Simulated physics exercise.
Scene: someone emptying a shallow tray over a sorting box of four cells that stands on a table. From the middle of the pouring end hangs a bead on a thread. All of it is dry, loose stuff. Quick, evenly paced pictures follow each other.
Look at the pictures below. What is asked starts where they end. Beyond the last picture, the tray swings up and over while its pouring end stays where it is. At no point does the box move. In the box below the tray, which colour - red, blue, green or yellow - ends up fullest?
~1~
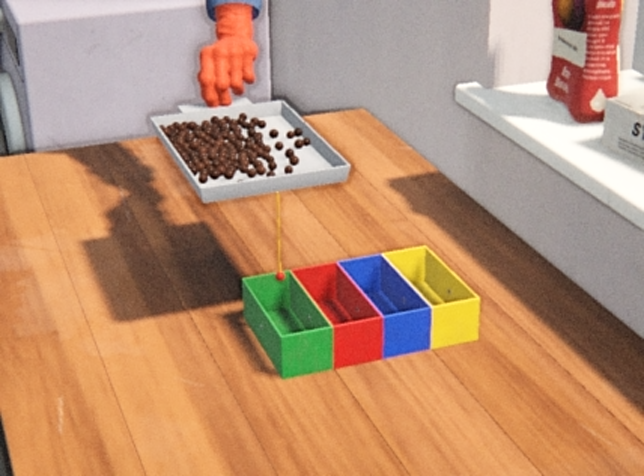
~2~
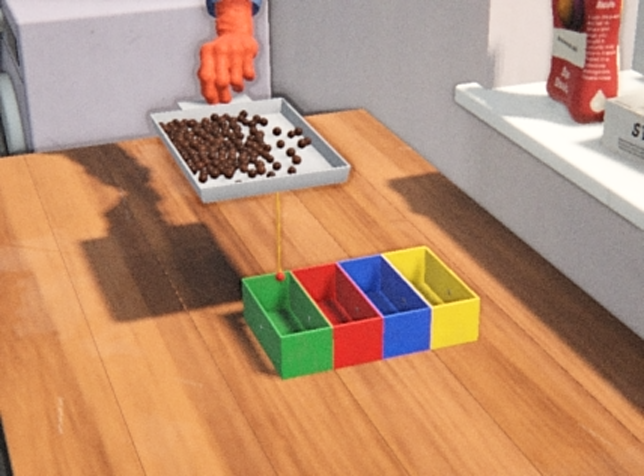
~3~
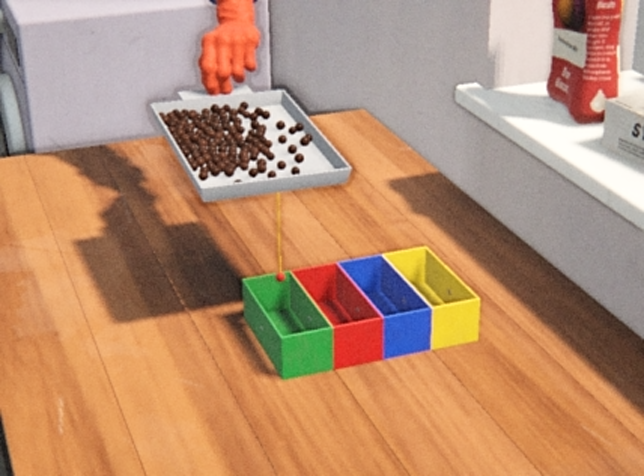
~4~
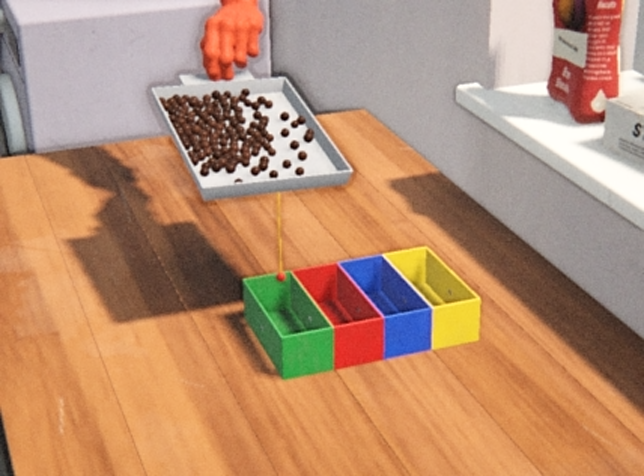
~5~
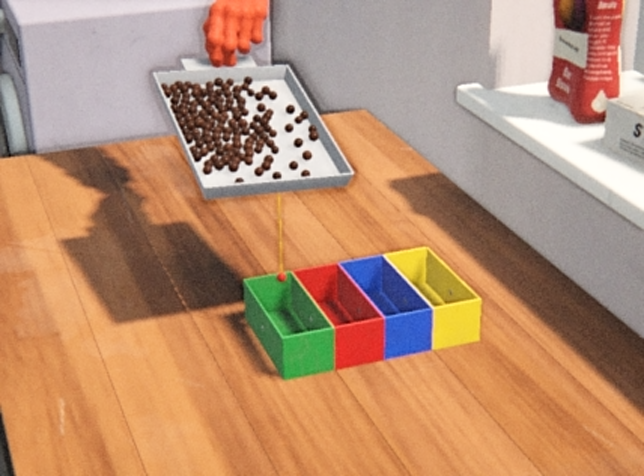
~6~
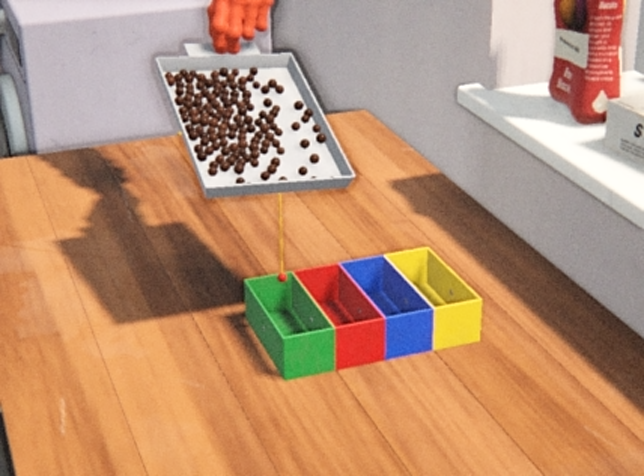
The fullest is red.
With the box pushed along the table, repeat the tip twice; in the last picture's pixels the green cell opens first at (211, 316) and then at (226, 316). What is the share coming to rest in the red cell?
10 and 20 %.
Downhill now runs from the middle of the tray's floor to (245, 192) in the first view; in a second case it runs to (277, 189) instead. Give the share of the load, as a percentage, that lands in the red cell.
0 % then 30 %, roughly.
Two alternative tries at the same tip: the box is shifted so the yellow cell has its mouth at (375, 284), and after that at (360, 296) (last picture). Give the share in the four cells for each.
In order, about 90 and 90 in a hundred.
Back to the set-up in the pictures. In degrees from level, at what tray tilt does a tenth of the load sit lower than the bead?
A tilt of roughly 70°.
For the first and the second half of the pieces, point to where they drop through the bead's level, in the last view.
Earlier half at (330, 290), later half at (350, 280).
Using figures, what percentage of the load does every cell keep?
I'd put the green cell near 20, the red cell near 50, the blue cell near 20, and the yellow cell near 0.
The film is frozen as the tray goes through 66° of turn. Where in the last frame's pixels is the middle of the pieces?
Look close to (301, 176) in the last picture.
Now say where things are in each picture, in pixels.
The first frame shows corners of the pouring end at (204, 186) and (346, 165), level; middle of the load at (218, 145), chocolate balls; bead on its thread at (280, 276); green cell at (307, 349); red cell at (358, 339); blue cell at (407, 329); yellow cell at (455, 319).
The second frame shows corners of the pouring end at (203, 186) and (346, 166), level; middle of the load at (217, 144).
The third frame shows corners of the pouring end at (204, 186) and (347, 167), tipped barely, lowest at the right corner; middle of the load at (218, 138), a small part on the move.
The fourth frame shows corners of the pouring end at (206, 185) and (348, 169), tipped a little, lowest at the right corner; middle of the load at (219, 129), a small part on the move.
The fifth frame shows corners of the pouring end at (207, 185) and (349, 172), tipped clearly, lowest at the right corner; middle of the load at (232, 123), about a quarter on the move.
The sixth frame shows corners of the pouring end at (209, 185) and (351, 174), tipped clearly, lowest at the right corner; middle of the load at (237, 119), nearly all on the move; green cell at (309, 350); red cell at (360, 340); blue cell at (409, 330); yellow cell at (457, 321).
Soon, tray tipped steeply; most on the tray; a stray few in the red cell; a stray few in the blue cell; a stray few in the green cell; a small part falling or outside the box.
A while on, tray tipped past a quarter turn; a stray few on the tray; about a third in the red cell; about a quarter in the blue cell; about a quarter in the green cell; about a quarter falling or outside the box.
Towards the end, tray tipped past a quarter turn; about half in the red cell; about a quarter in the blue cell; about a quarter in the green cell; a stray few in the yellow cell; a small part falling or outside the box.
Finally, tray tipped past a quarter turn; about half in the red cell; about a quarter in the blue cell; about a quarter in the green cell; a stray few in the yellow cell; a small part outside the box.
